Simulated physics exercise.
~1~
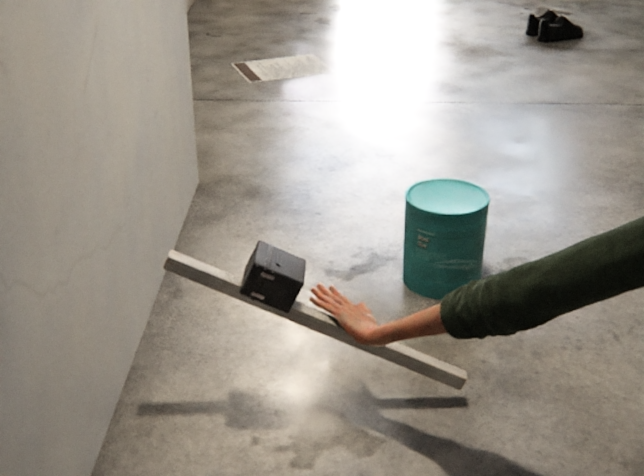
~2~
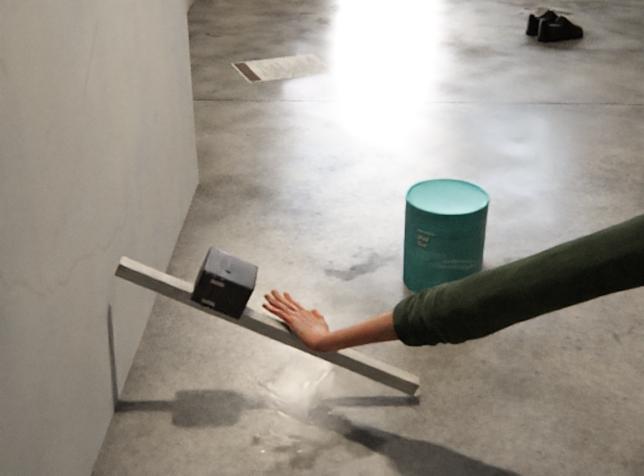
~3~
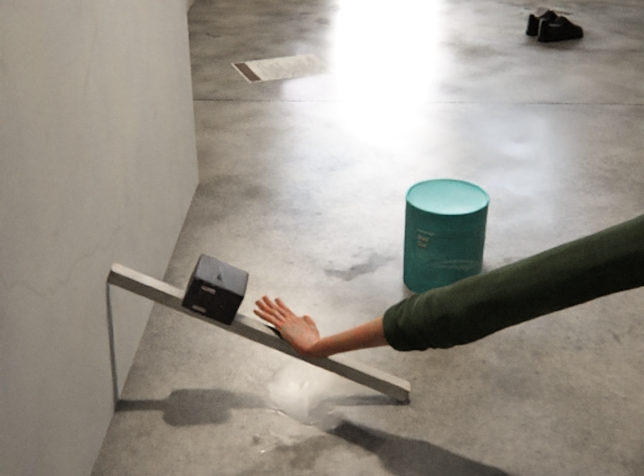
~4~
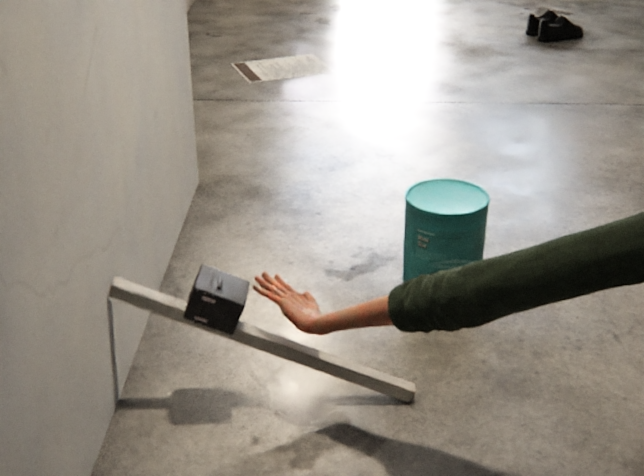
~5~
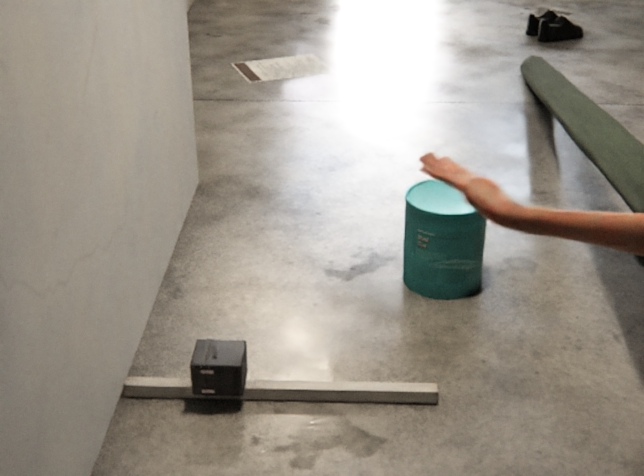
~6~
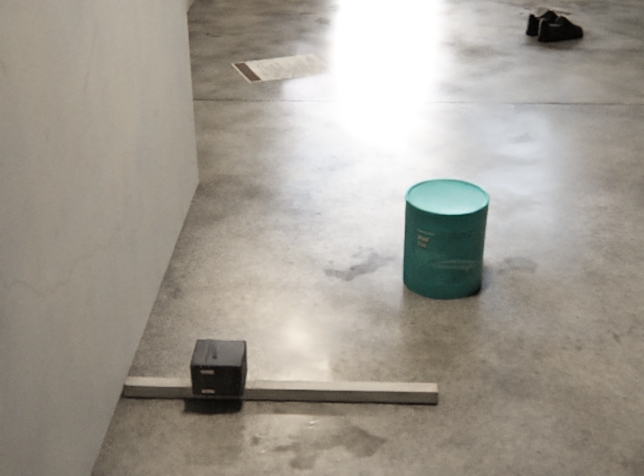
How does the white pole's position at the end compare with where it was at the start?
At the start the white pole was tilted under a hand, with its left end raised. By the end it was lower and a little farther left, lying flat on the floor with one end by the wall.
